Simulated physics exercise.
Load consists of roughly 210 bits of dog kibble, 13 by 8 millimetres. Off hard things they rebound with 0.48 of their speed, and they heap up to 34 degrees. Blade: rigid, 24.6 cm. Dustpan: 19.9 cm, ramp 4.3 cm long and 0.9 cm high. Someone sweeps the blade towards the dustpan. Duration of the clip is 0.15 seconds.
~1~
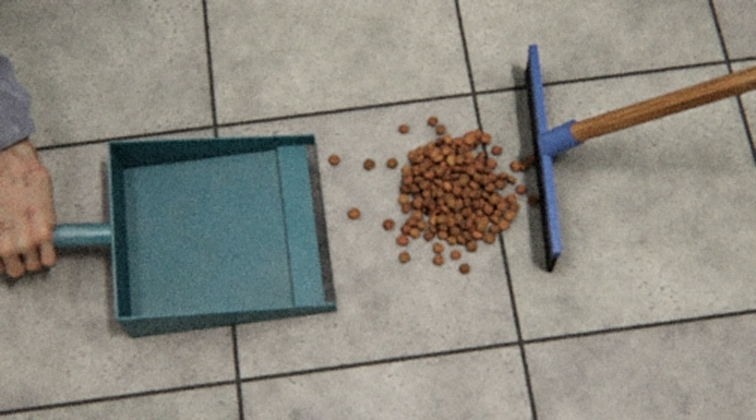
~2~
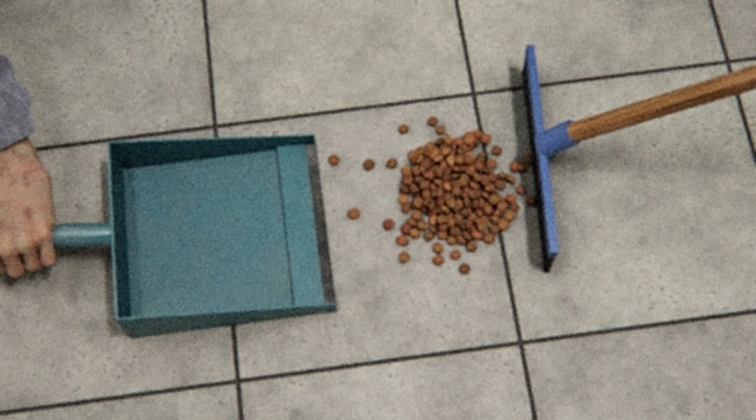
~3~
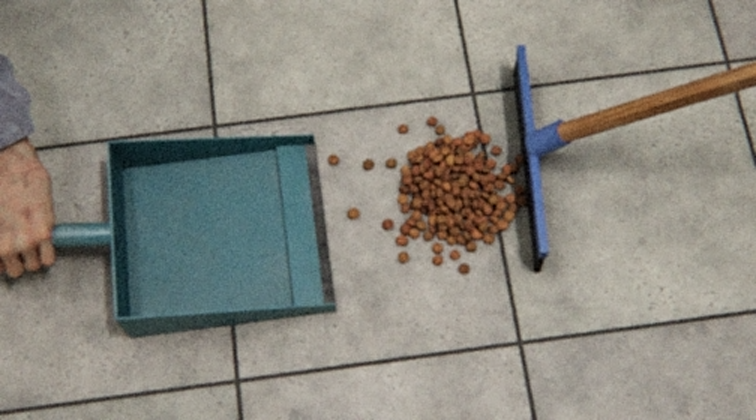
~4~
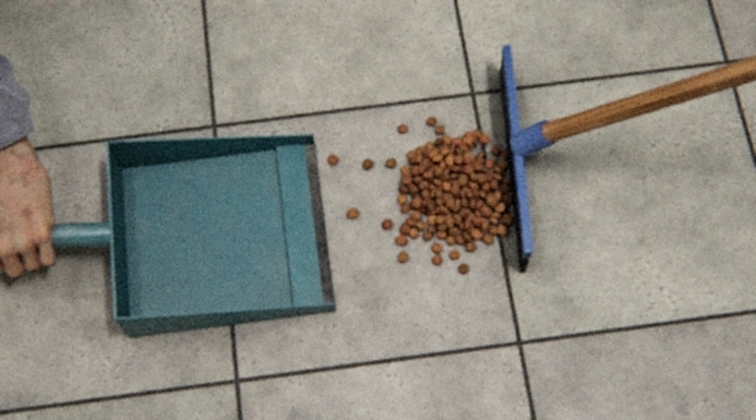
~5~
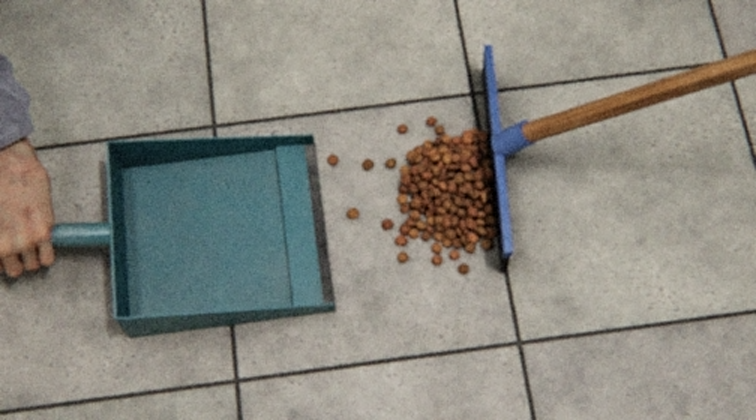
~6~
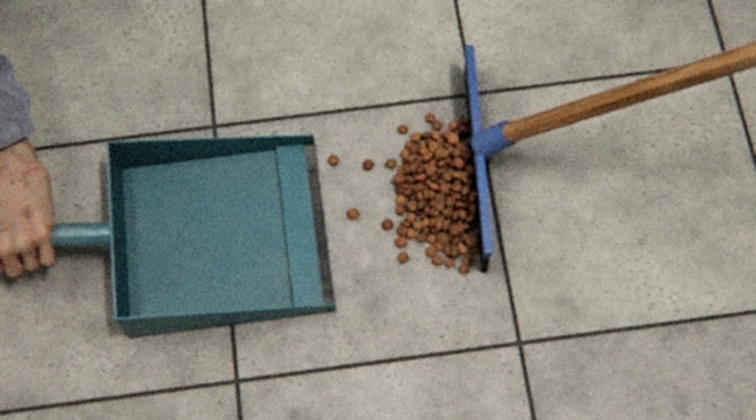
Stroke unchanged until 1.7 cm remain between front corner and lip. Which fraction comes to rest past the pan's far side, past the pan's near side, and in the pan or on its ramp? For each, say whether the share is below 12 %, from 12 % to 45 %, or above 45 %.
In the end far side: A sizeable portion, near side: A tiny portion, pan: The main portion.
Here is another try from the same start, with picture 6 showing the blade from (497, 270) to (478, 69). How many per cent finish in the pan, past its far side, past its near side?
That ends as pan 45, far 10, and near 0.
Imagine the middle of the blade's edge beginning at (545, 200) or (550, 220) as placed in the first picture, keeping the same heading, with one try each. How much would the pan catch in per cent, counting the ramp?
First try about 50 per cent, second about 45 per cent.
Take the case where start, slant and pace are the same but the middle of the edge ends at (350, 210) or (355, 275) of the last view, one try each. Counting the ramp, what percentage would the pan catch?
The two tries give about 55 and 40 percent.
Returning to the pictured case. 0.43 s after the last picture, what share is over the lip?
Around 55 per cent of the load.
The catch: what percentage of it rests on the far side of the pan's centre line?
Roughly 70 percent.
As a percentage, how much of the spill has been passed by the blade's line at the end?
5 %.
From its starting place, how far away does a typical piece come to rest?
Some 18 cm.
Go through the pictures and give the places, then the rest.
The first frame shows blade from (556, 252) to (533, 53), moved 0.0 cm, 0 of the pieces shifted so far; middle of the pieces at (453, 189); pan at (209, 240).
The second frame shows blade from (553, 253) to (530, 53), moved 0.3 cm, 0 of the pieces shifted so far; middle of the pieces at (452, 189).
The third frame shows blade from (543, 253) to (521, 53), moved 1.3 cm, 4 of the pieces shifted so far; middle of the pieces at (452, 189).
The fourth frame shows blade from (527, 253) to (506, 53), moved 2.8 cm, 16 of the pieces shifted so far; middle of the pieces at (451, 189).
The fifth frame shows blade from (508, 253) to (488, 53), moved 4.9 cm, 85 of the pieces shifted so far; middle of the pieces at (450, 188).
The sixth frame shows blade from (488, 253) to (469, 53), moved 7.0 cm, 195 of the pieces shifted so far; middle of the pieces at (442, 189); pan at (208, 240).
Then, 0.13 s after the last picture, middle of the blade 9 cm from the lip; 0 % over the lip, far side 10 %, near side 0 %.
Then, 0.21 s after the last picture, middle of the blade 4 cm from the lip; 15 % over the lip, far side 15 %, near side 0 %.
Then, 0.43 s after the last picture, middle of the blade 3 cm from the lip; 55 % over the lip, far side 20 %, near side 0 %.
In the end, far side 20 %, near side 0 %, pan 55 %, in front of the lip or behind the blade 25 %.
